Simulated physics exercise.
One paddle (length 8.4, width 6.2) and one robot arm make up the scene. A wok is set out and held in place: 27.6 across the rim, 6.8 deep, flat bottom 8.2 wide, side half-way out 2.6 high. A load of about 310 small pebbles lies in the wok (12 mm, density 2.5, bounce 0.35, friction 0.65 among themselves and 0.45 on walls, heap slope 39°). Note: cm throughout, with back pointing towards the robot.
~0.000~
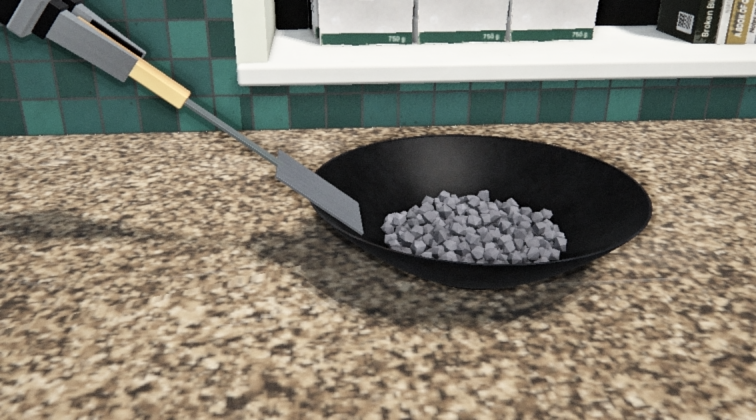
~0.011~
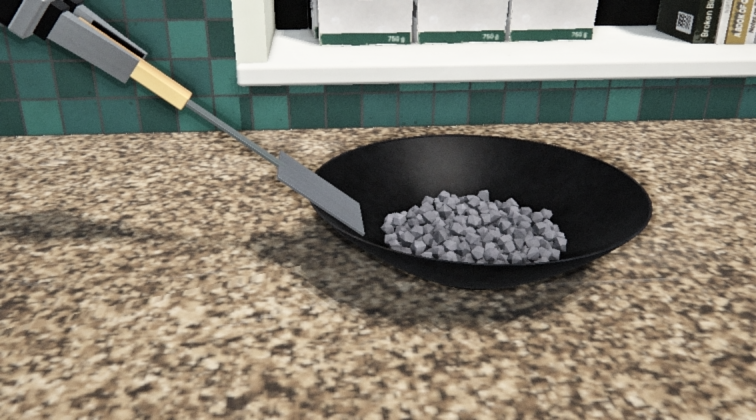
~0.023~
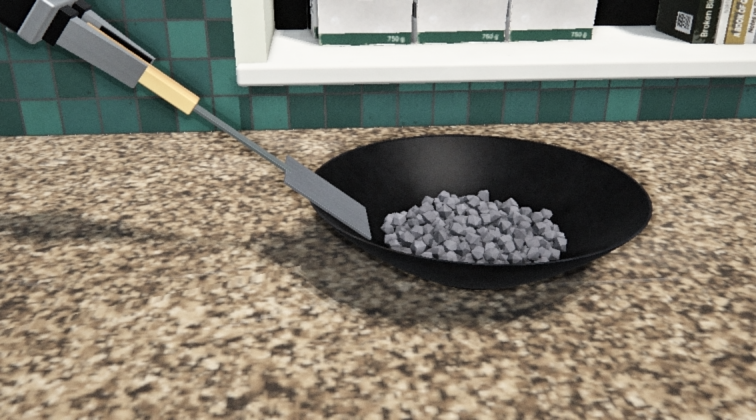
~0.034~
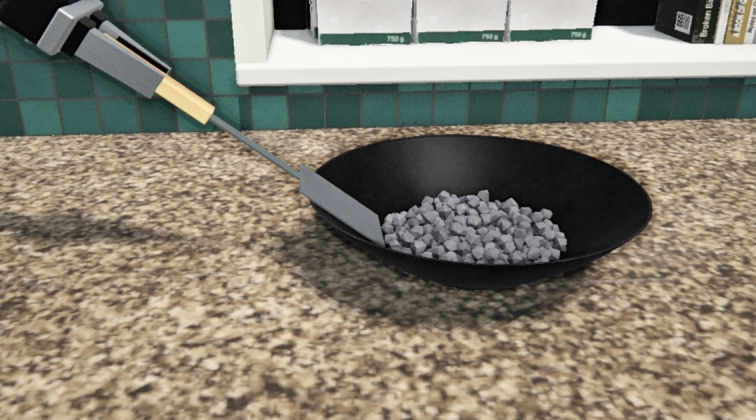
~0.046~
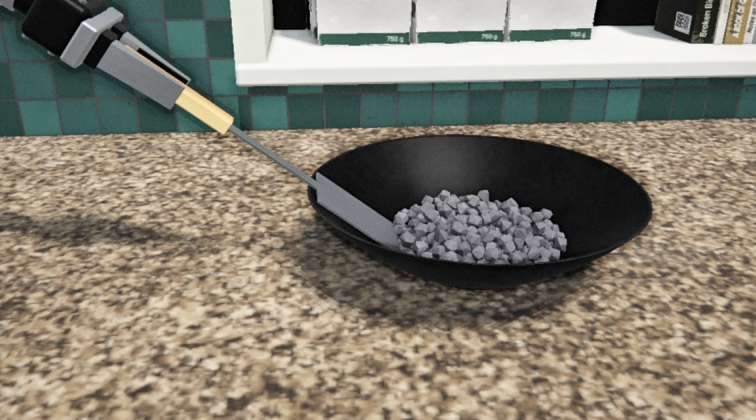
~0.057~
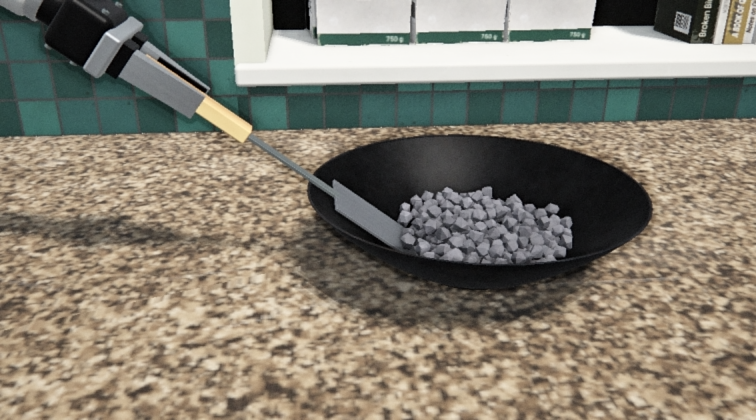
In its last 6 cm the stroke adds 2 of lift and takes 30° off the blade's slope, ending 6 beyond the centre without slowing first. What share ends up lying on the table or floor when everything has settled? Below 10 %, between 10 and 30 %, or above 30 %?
Between 10 and 30 %.
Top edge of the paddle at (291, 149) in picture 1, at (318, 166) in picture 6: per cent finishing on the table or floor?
Around 5 per cent finishes there.
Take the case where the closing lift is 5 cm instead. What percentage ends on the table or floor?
I'd reckon around 20 per cent.
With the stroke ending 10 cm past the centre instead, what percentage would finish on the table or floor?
I'd expect close to 45 per cent then.
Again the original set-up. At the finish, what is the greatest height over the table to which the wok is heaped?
About 7.5 cm above the table.
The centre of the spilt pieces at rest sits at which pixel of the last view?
Roughly (725, 229).
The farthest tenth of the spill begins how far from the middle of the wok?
I'd put it at about 50 centimetres.
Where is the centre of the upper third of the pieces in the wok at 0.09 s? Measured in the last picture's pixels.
Roughly at pixel (523, 209).
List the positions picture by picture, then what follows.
Paddle top edge at (278, 163), sloping 38°; upper third of the load around (477, 228), from x 390 to 560, top at y 195; 310 in the wok, in the first frame.
Paddle top edge at (279, 164), sloping 38°; upper third of the load around (476, 228), from x 390 to 560, top at y 195, in the second frame.
Paddle top edge at (286, 168), sloping 38°; upper third of the load around (476, 228), from x 390 to 560, top at y 195, in the third frame.
Paddle top edge at (300, 177), sloping 38°; upper third of the load around (476, 228), from x 390 to 560, top at y 195, in the fourth frame.
Paddle top edge at (317, 186), sloping 38°; upper third of the load around (474, 227), from x 395 to 560, top at y 195, in the fifth frame.
Paddle top edge at (335, 194), sloping 38°; upper third of the load around (478, 222), from x 405 to 565, top at y 195; 310 in the wok, in the sixth frame.
After 0.09 s, sloping 38°, highest piece 7 above the table; 310 in the wok.
After 0.11 s, sloping 29°, highest piece 10 above the table; 302 in the wok, 8 on the blade or in flight.
After 0.33 s, sloping 8°, highest piece 9 above the table; 252 in the wok, 23 on the table or floor, 35 on the blade or in flight.
After 1.38 s, sloping 8°, highest piece 8 above the table; 251 in the wok, 59 on the table or floor.
At rest, 251 in the wok, 59 on the table or floor. That is 19 % on the table or floor.
